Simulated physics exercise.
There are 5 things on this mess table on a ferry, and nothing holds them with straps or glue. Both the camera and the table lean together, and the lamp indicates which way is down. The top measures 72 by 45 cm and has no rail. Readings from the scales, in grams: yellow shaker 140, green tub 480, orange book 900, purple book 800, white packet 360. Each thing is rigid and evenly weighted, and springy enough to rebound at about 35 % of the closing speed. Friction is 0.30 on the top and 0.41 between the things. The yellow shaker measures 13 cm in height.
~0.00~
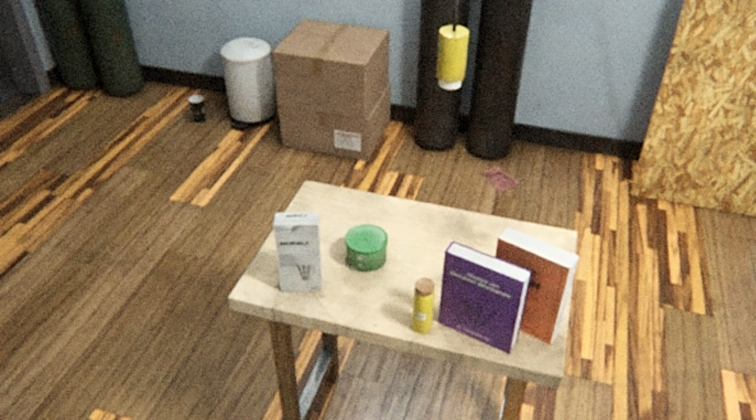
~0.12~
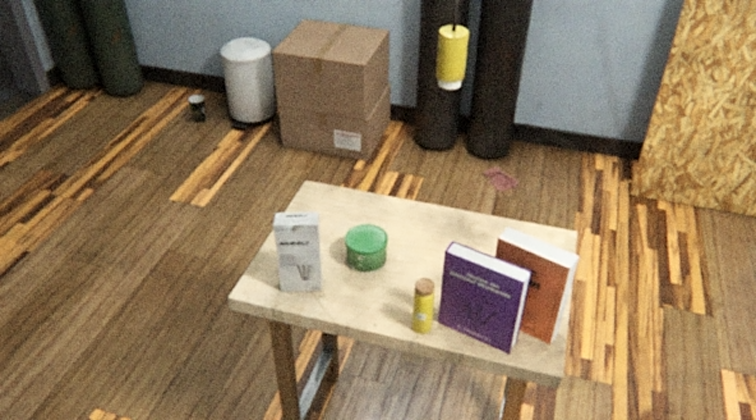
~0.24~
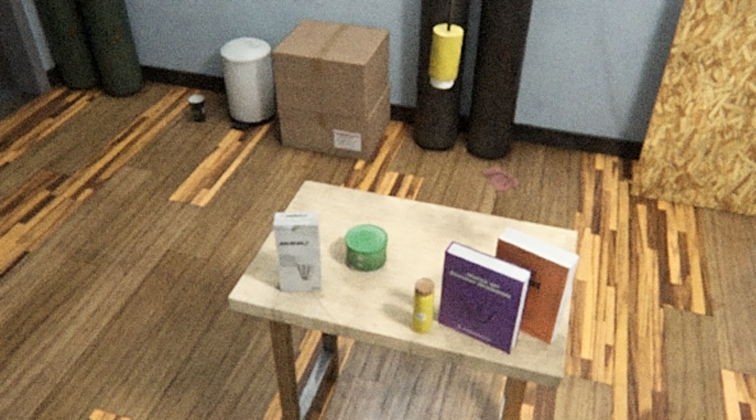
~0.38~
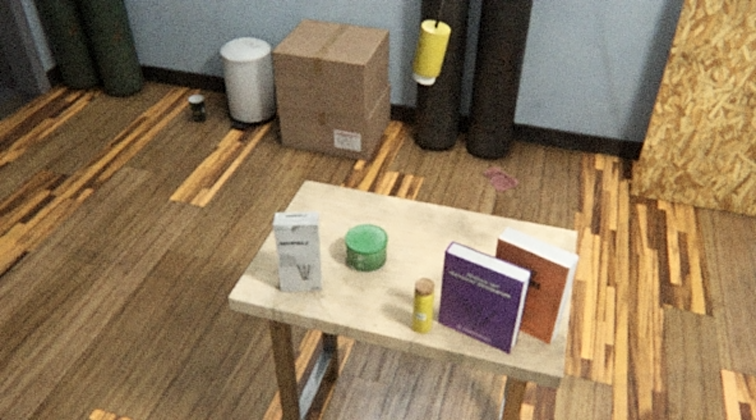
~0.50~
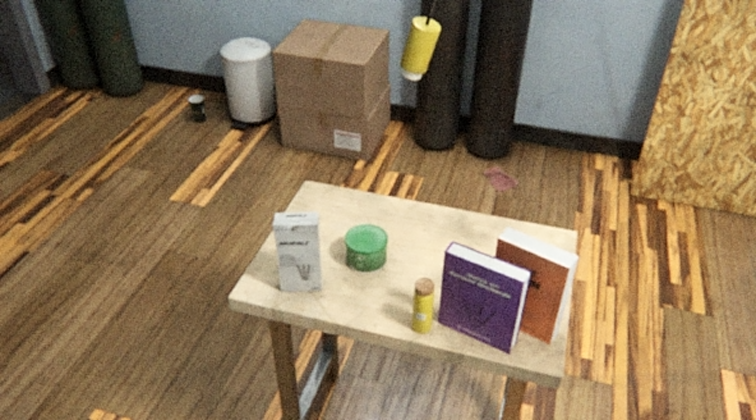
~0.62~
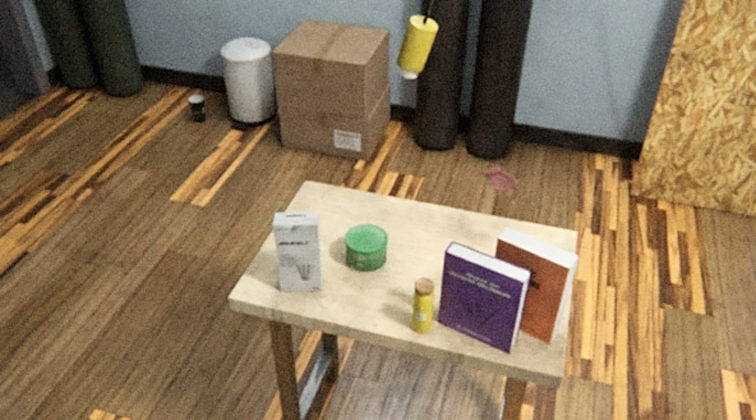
In a room with a wood-patterned floor, a white packet, green tub, yellow shaker, purple book and orange book stay still on a table, while a hanging yellow lamp behind them swings gradually to the left.
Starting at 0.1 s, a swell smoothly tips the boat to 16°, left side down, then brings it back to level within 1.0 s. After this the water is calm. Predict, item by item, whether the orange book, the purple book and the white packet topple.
The orange book does not topple. The purple book does not topple. The white packet does not topple.
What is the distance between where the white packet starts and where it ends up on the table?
About 0 cm.
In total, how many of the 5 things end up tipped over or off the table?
The count is 0.
Around 0.82 s, floor tilted 9°, left side down.
Around 1.02 s, floor tilted 1°, left side down.
Around 1.22 s, boat level.
Around 1.52 s, orange book resting near (529, 286); purple book resting near (481, 299).
Finally (1.6 s), all 5 still in place (within 5 cm). Final places as that camera would see them, orange book near (529, 286), purple book near (481, 299).
